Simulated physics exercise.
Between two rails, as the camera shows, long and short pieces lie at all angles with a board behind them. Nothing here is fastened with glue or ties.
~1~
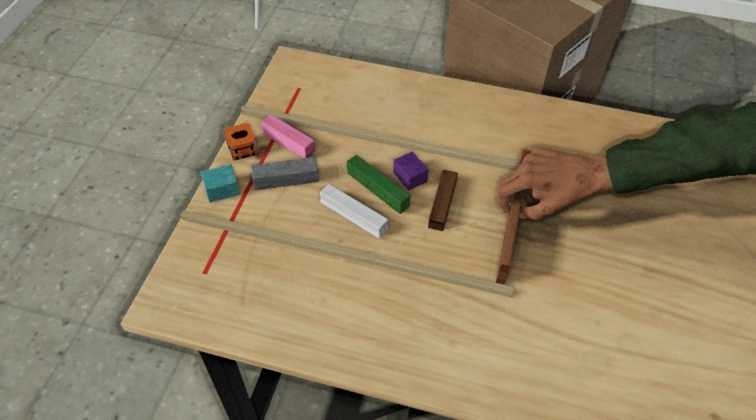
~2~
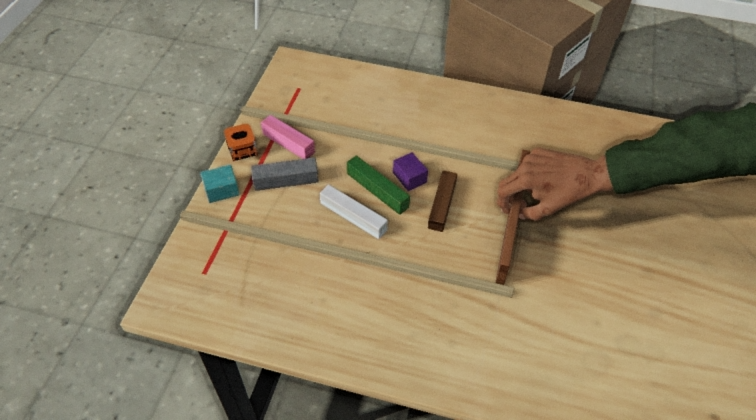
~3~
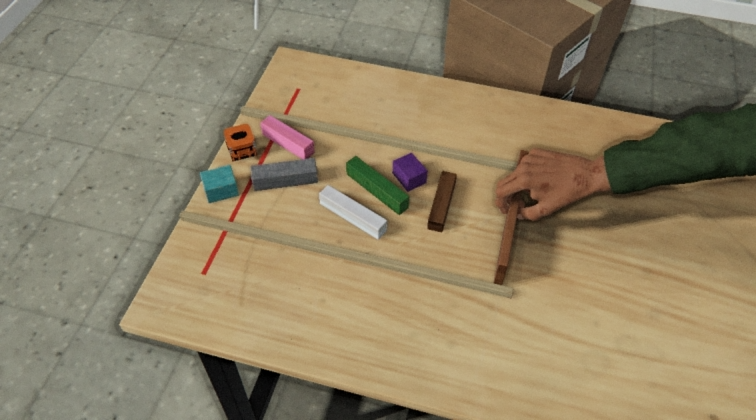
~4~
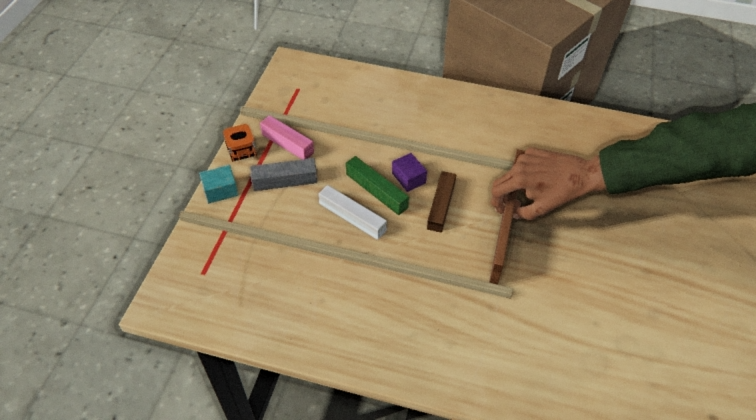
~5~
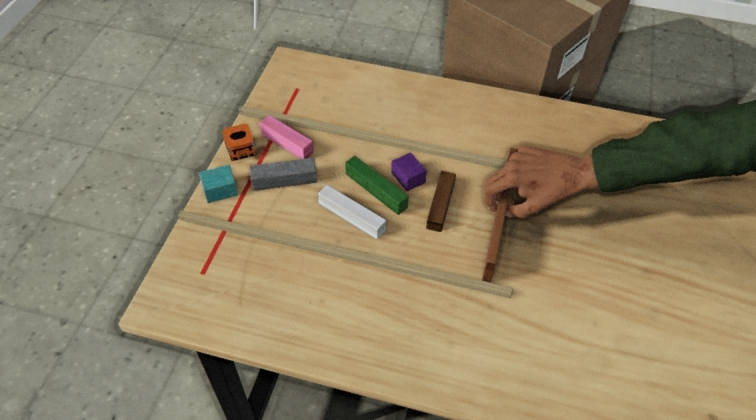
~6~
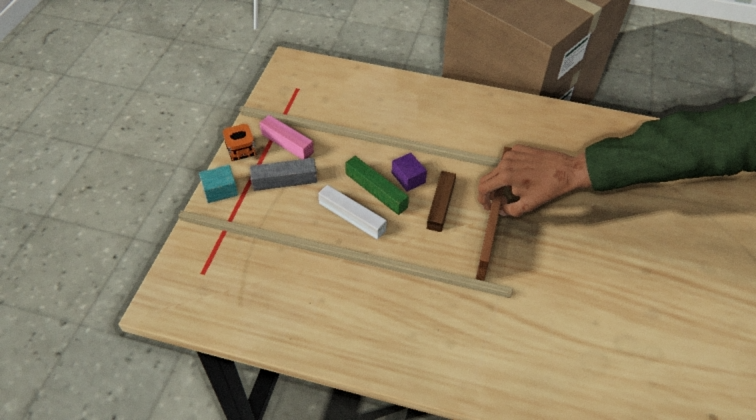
A hand in a green sleeve slid a wooden board slightly left between two rails, closing in on a brown stick, while the scattered coloured sticks and blocks near the red tape stayed put.
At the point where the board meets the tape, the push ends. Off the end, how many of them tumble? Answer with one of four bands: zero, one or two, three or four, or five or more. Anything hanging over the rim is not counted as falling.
Three or four.
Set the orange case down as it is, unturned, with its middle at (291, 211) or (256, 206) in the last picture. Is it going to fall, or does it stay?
First place: It remains in place; second place: It remains in place.
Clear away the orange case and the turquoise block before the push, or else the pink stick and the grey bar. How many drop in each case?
Fallen: 2, and 1 in the other try.
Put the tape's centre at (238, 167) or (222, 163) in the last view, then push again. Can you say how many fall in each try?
The floor gets 6 the first time and 7 the second.
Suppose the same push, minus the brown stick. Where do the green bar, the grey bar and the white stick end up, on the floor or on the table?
Well, the green bar is left in place, the grey bar topples off and the white stick is left in place.
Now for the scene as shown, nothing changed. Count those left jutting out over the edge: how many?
That would be 2.
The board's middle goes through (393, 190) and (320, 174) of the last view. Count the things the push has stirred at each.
4, then 7.
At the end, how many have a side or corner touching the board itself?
Well, it touches 2.
Early on, none off yet; orange case at rest near (240, 142); turquoise block at rest near (219, 184); pink stick at rest near (287, 138).
A while later, none off yet; orange case at rest near (240, 142); turquoise block at rest near (219, 184); pink stick moving near (280, 137).
Further along, none off yet; orange case travelled about its own width near (222, 142); turquoise block travelled about its own width near (190, 189); pink stick travelled about its own width near (241, 132).
Finally, the number that fall off is three or four; lost, grey bar, pink stick, turquoise block and orange case.
